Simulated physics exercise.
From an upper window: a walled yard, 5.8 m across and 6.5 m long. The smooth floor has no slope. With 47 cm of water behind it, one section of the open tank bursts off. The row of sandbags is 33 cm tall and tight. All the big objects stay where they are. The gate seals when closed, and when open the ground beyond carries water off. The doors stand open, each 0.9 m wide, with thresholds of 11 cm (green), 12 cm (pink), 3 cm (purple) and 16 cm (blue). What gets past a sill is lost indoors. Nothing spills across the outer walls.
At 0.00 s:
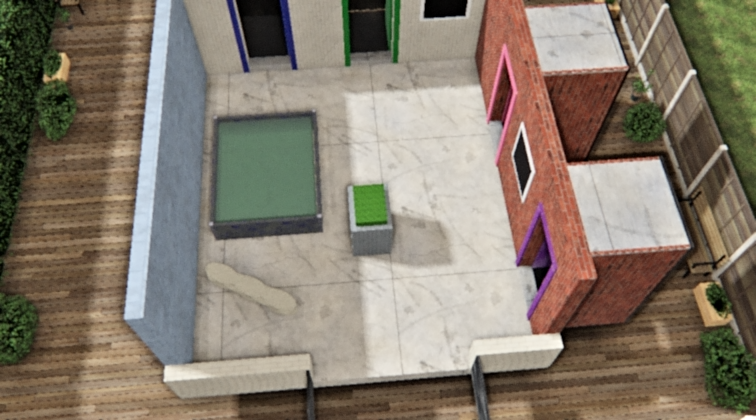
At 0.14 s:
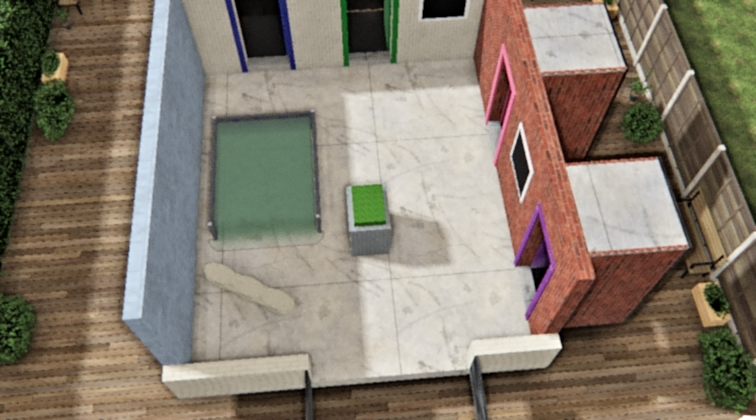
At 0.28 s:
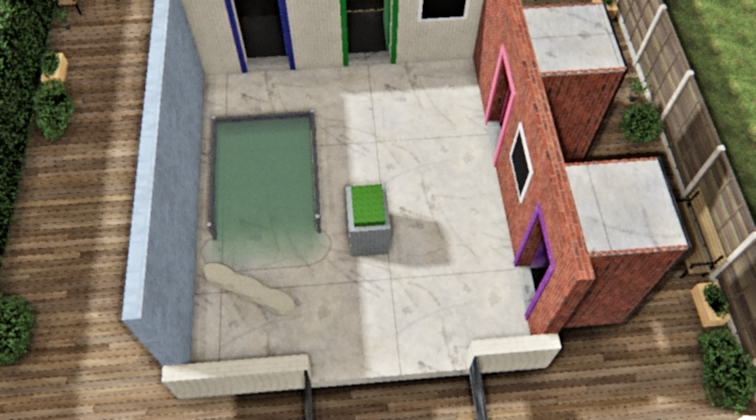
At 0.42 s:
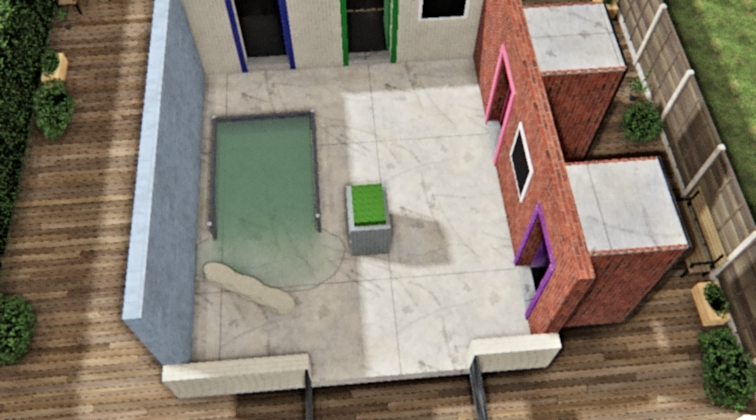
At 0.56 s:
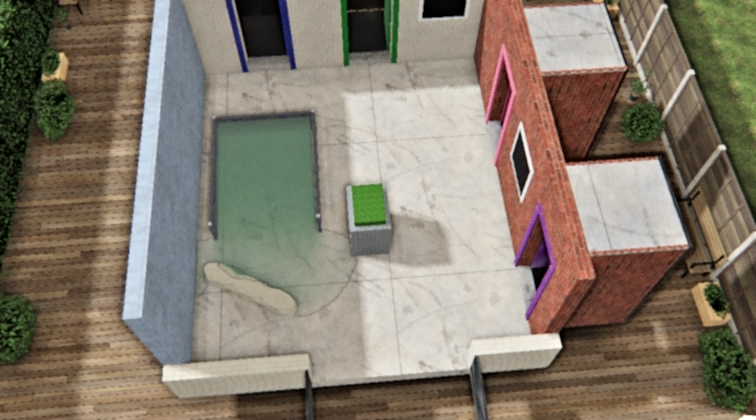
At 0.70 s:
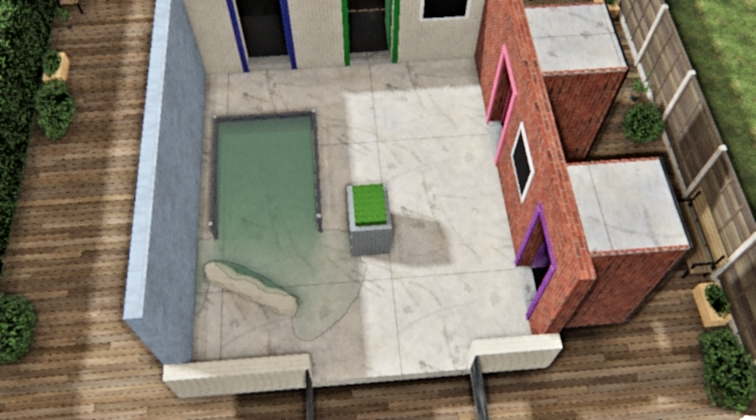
The clip opens on a walled yard seen from above, with a dark-framed tank of still, greenish water beside a grass-topped block. The tank's near side goes, and water slides out across the pale marble floor, spreading gradually around the low, cream-coloured curved shape and past it toward the front wall.
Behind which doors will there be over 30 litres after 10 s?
Within that time: At the green door it does not reach the limit; at the pink door it stays under the limit; at the purple door it goes over the limit; at the blue door it does not reach the limit.
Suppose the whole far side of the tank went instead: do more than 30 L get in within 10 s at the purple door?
Against that limit: Purple not over.
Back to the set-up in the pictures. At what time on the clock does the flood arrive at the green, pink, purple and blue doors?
Green 5.5 s, pink 5.5 s, purple 2.8 s, blue 4.0 s.
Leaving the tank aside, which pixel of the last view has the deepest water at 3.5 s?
Near (525, 349).
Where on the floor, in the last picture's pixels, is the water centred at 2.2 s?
Around (279, 231).
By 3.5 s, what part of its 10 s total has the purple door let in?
Some 15 per cent by then.
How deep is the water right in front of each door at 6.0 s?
In cm: Green 1, pink 2, purple 8, blue 4.
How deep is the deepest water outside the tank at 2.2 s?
Roughly 31 cm.
After 1.4 s water covers 20 % of the floor and is deepest (34 cm) near (238, 274); green door not reached, pink door not reached, purple door not reached, blue door not reached.
After 2.2 s water covers 30 % of the floor and is deepest (31 cm) near (198, 259); green door not reached, pink door not reached, purple door not reached, blue door not reached.
After 3.5 s water covers 45 % of the floor and is deepest (23 cm) near (525, 349); green door not reached, pink door not reached, purple door 11 cm at the sill, 16 L in, blue door not reached.
After 6.0 s water covers 65 % of the floor and is deepest (10 cm) near (462, 355); green door 1 cm at the sill, 0 L in, pink door 2 cm at the sill, 0 L in, purple door 8 cm at the sill, 98 L in, blue door 4 cm at the sill, 0 L in.
After 10.0 s water covers 95 % of the floor and is deepest (7 cm) near (471, 79); green door 2 cm at the sill, 0 L in, pink door 2 cm at the sill, 0 L in, purple door 4 cm at the sill, 127 L in, blue door 2 cm at the sill, 0 L in.
